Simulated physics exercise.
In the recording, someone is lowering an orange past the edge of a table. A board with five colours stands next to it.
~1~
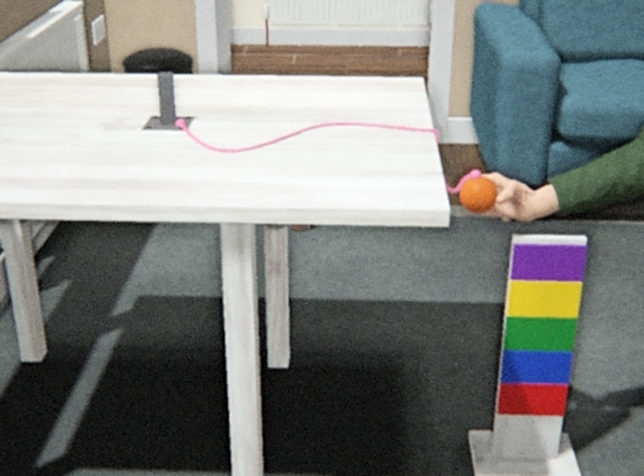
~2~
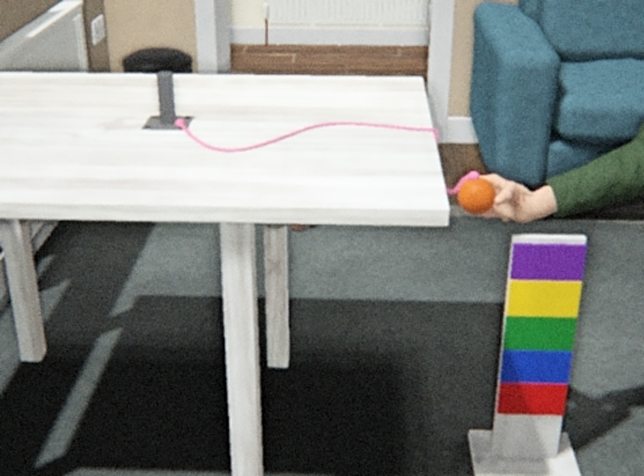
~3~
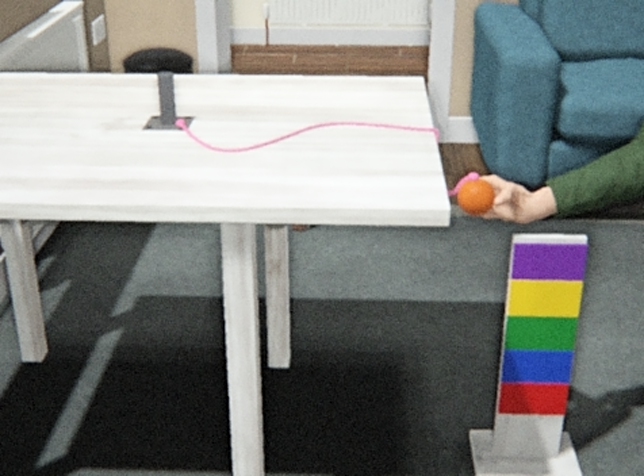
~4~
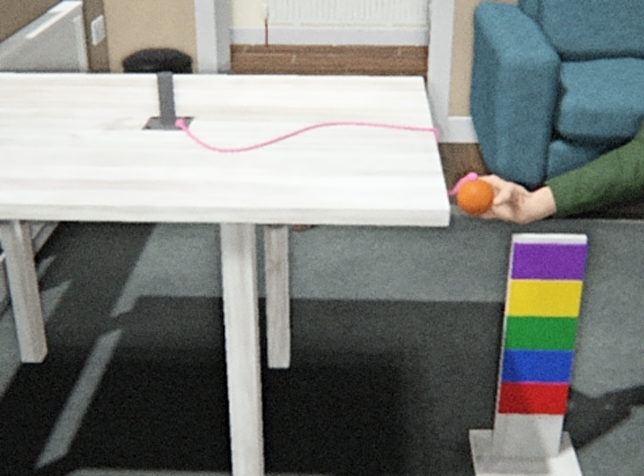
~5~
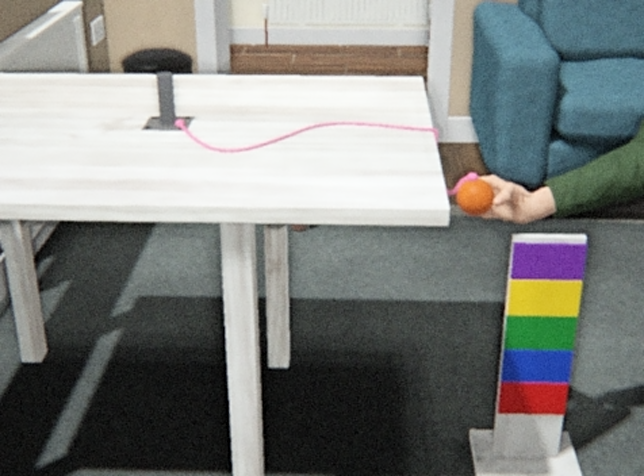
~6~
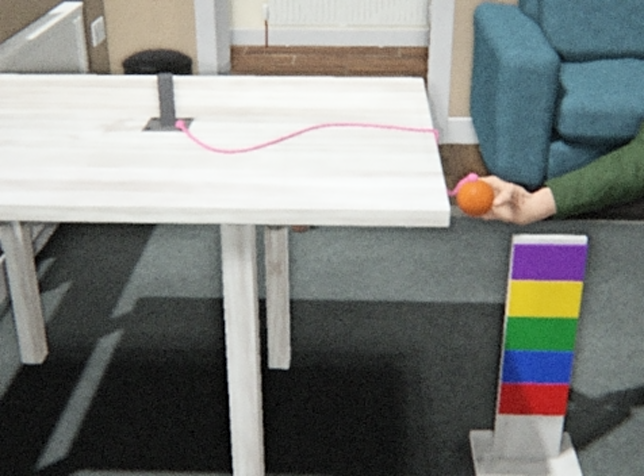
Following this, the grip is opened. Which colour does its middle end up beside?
Green.
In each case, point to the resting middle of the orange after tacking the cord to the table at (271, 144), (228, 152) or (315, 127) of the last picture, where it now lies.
Roughly (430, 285), (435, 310) and (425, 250), in that order.
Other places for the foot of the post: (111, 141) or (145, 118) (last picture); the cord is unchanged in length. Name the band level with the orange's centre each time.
First try: Yellow; second try: Yellow.
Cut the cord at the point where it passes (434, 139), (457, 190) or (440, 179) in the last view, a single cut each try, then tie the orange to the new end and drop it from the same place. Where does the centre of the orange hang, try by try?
Try by try, around (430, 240), (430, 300) and (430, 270).
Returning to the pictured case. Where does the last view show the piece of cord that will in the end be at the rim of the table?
It's the piece you see at (357, 125).
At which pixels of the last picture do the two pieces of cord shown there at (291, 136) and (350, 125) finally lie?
The first lands at (355, 137), while the second lands at (429, 142).
Soon after, orange near (395, 326); level with green.
Then, orange near (445, 325); level with green.
At rest, orange near (431, 328); level with green. Its middle rests at the green band.
